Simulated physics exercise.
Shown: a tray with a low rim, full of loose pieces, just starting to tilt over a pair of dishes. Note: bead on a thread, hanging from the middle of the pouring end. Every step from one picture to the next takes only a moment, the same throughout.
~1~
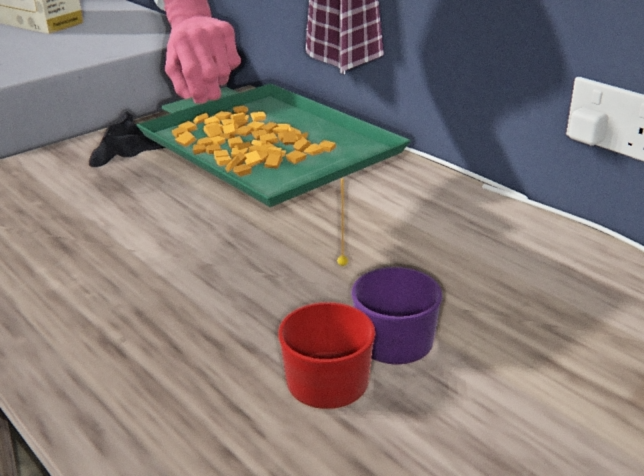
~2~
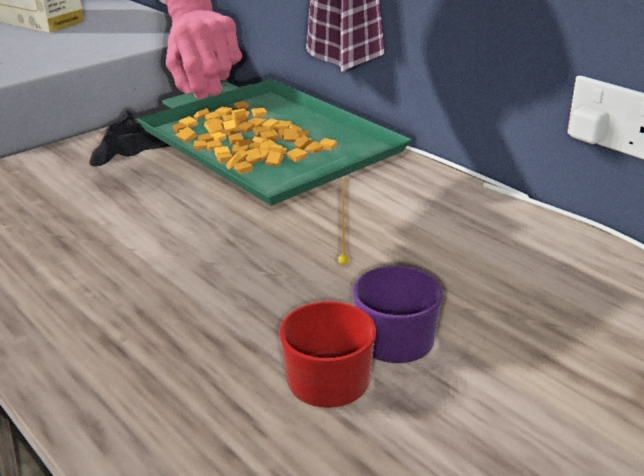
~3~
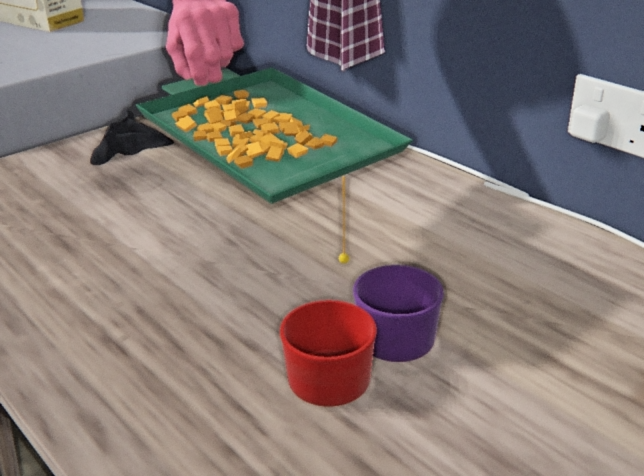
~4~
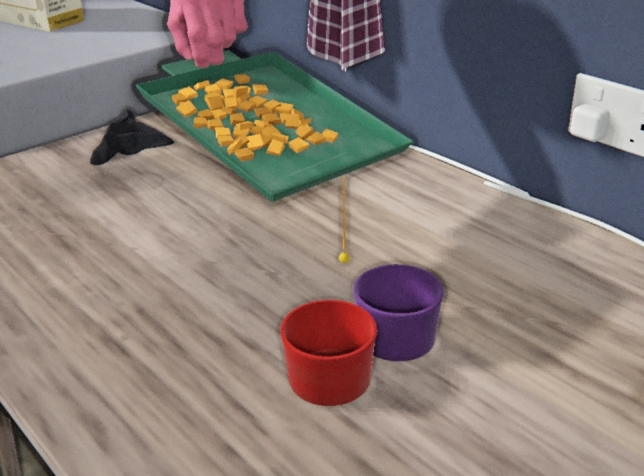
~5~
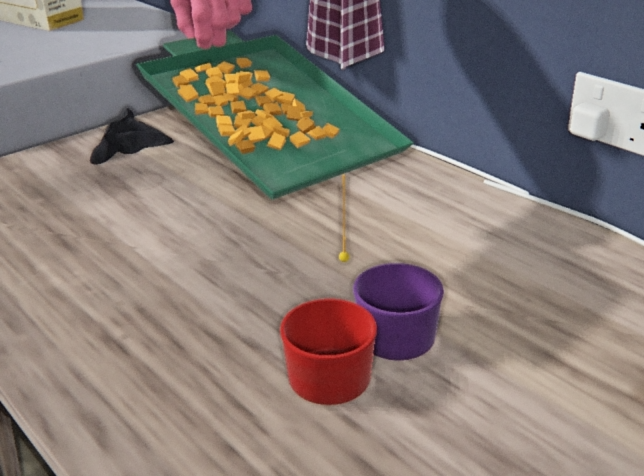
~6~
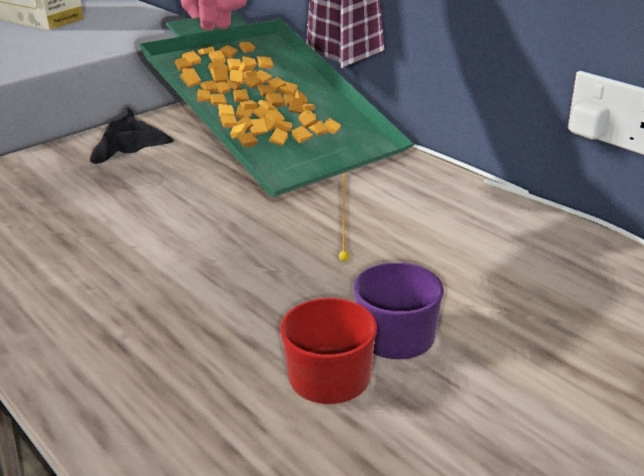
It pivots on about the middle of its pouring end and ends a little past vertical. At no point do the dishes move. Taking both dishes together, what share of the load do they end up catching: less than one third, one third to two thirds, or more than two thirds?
They catch one third to two thirds.
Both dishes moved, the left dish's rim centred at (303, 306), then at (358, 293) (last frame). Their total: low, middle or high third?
Try 1 - between a third and two thirds; try 2 - beyond two thirds.
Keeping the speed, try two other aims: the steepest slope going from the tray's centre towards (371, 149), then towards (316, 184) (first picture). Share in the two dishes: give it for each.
About 0 and 50 per cent.
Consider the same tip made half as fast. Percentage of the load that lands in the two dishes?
That works out at some 40 per cent.
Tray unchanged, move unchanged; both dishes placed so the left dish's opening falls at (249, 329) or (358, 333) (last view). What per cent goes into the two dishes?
About 10 and 30 per cent respectively.
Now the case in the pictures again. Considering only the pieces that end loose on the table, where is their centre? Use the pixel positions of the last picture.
My estimate puts the centre near (440, 297).
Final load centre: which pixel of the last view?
Near (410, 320), more or less.
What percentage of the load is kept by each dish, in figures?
Result - left dish: 20 %; right dish: 40 %.
Soon after the last picture, tray tipped steeply; most on the tray; about a quarter in the air.
A little later, tray tipped past a quarter turn; a small part in the left dish; about a third in the right dish; about half outside both; a stray few in the air.
Later still, tray tipped past a quarter turn; a small part in the left dish; about a third in the right dish; about half outside both.
At rest, tray tipped past a quarter turn; a small part in the left dish; about a third in the right dish; about half outside both.
